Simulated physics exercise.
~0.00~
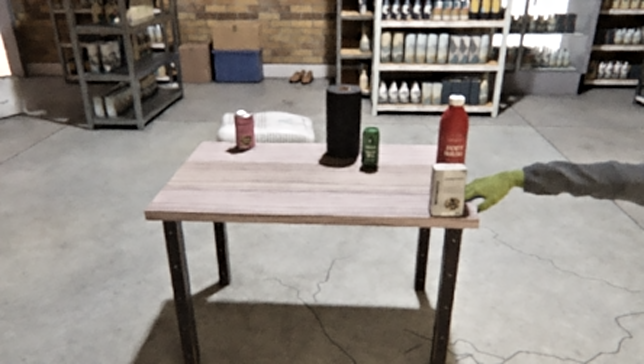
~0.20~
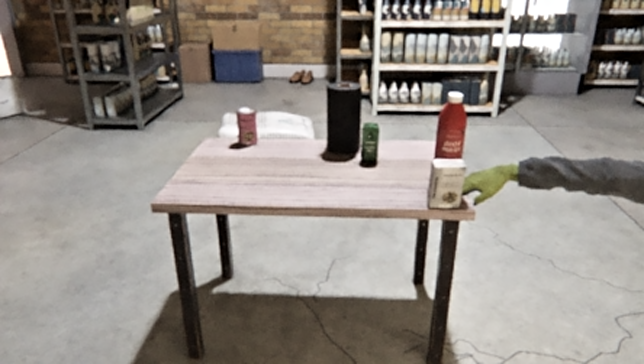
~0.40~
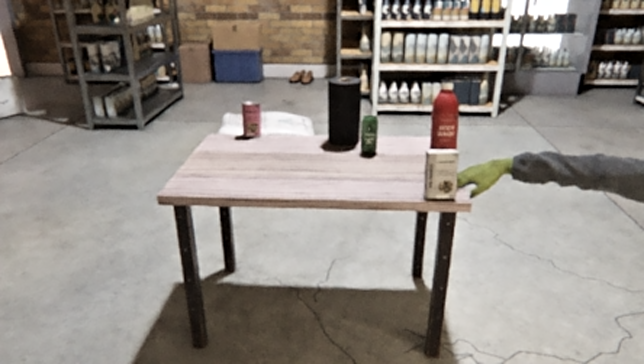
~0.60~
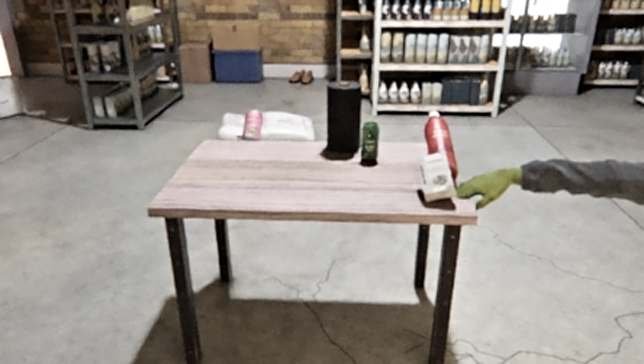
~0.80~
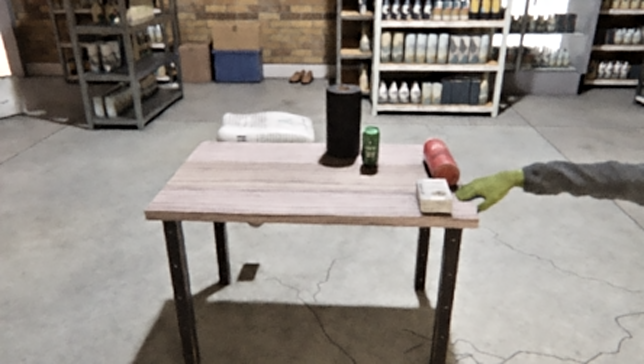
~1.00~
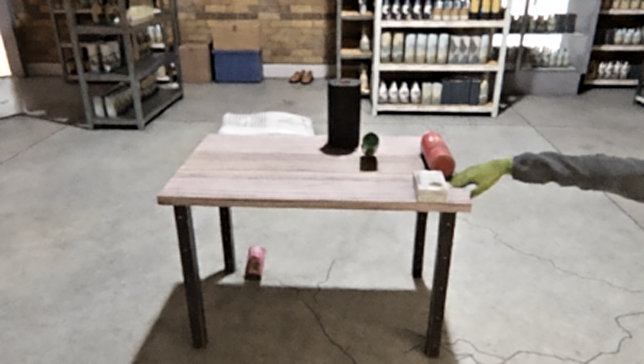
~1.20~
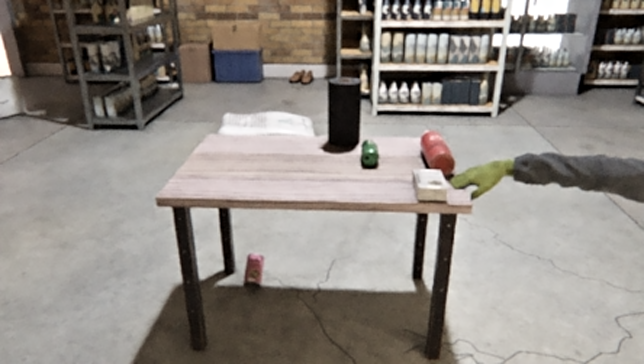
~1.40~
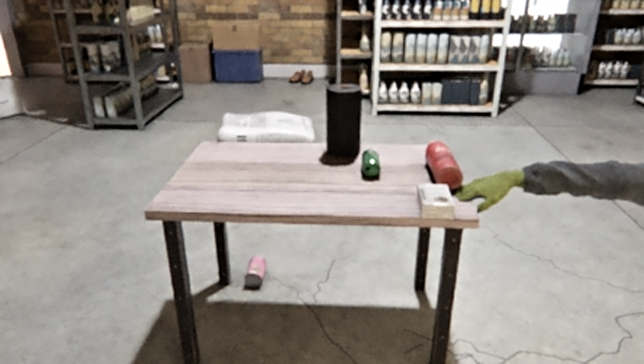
The light wooden table jerked back and forth beside a green-gloved hand, toppling the red bottle and white packet, sending the pink tin off the back to the floor, then tipping the green can over, while the black roll stayed standing.
